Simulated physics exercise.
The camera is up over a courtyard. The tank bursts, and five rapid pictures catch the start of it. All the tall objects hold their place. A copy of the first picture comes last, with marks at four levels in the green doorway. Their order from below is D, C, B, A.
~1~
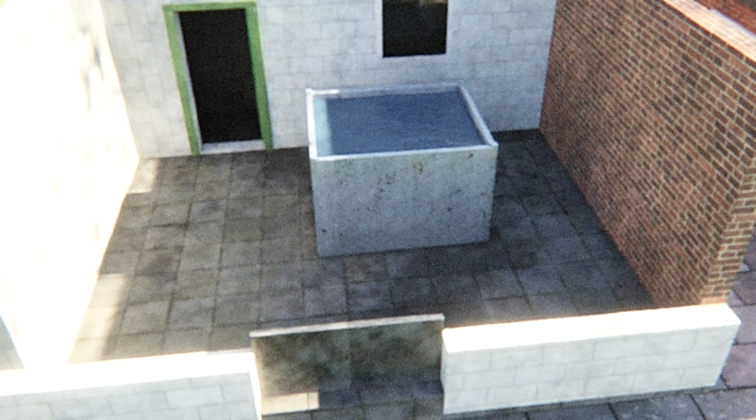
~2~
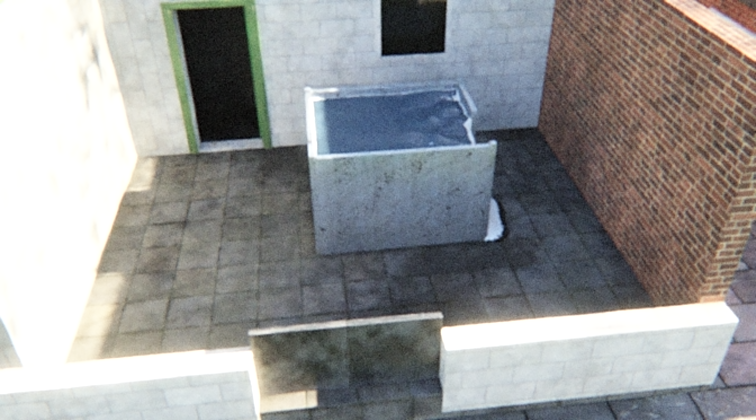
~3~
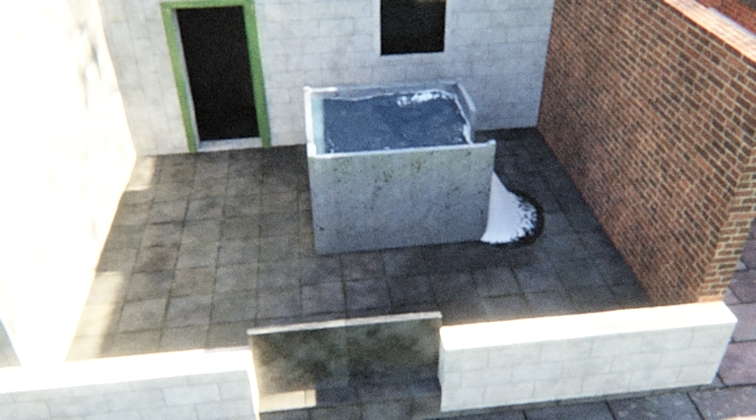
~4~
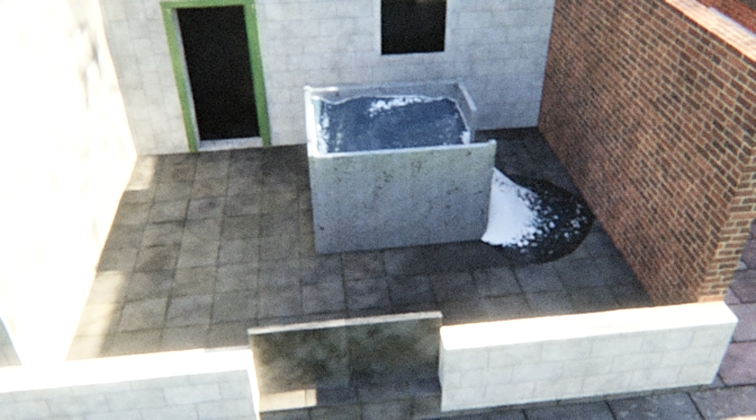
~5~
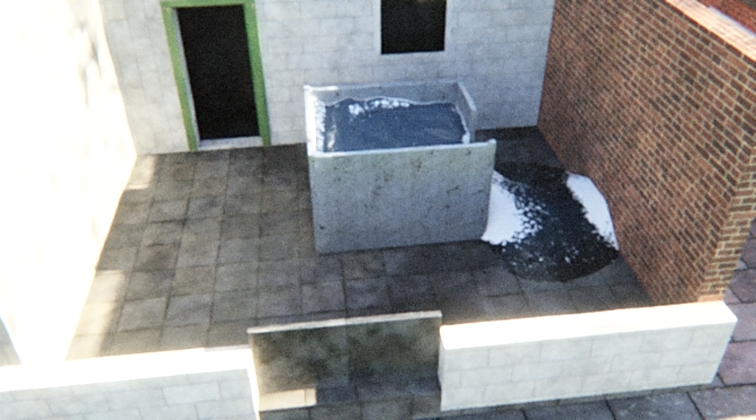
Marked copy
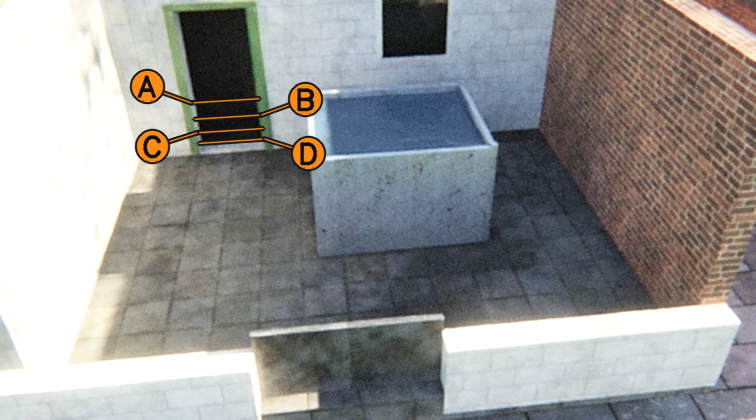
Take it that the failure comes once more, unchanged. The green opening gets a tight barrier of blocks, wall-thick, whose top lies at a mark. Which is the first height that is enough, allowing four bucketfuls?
Mark D.
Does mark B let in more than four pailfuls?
No, not at all.
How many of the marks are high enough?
All of them.
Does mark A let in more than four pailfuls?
No, not at all.
In orange, A at (225, 100); B at (228, 117); C at (230, 130); D at (231, 141); from the bottom up D, C, B, A.
Choosing A, nothing gets over.
Choosing B, nothing gets over.
Choosing C, nothing gets over.
Choosing D, a splash gets over, under a bucket.
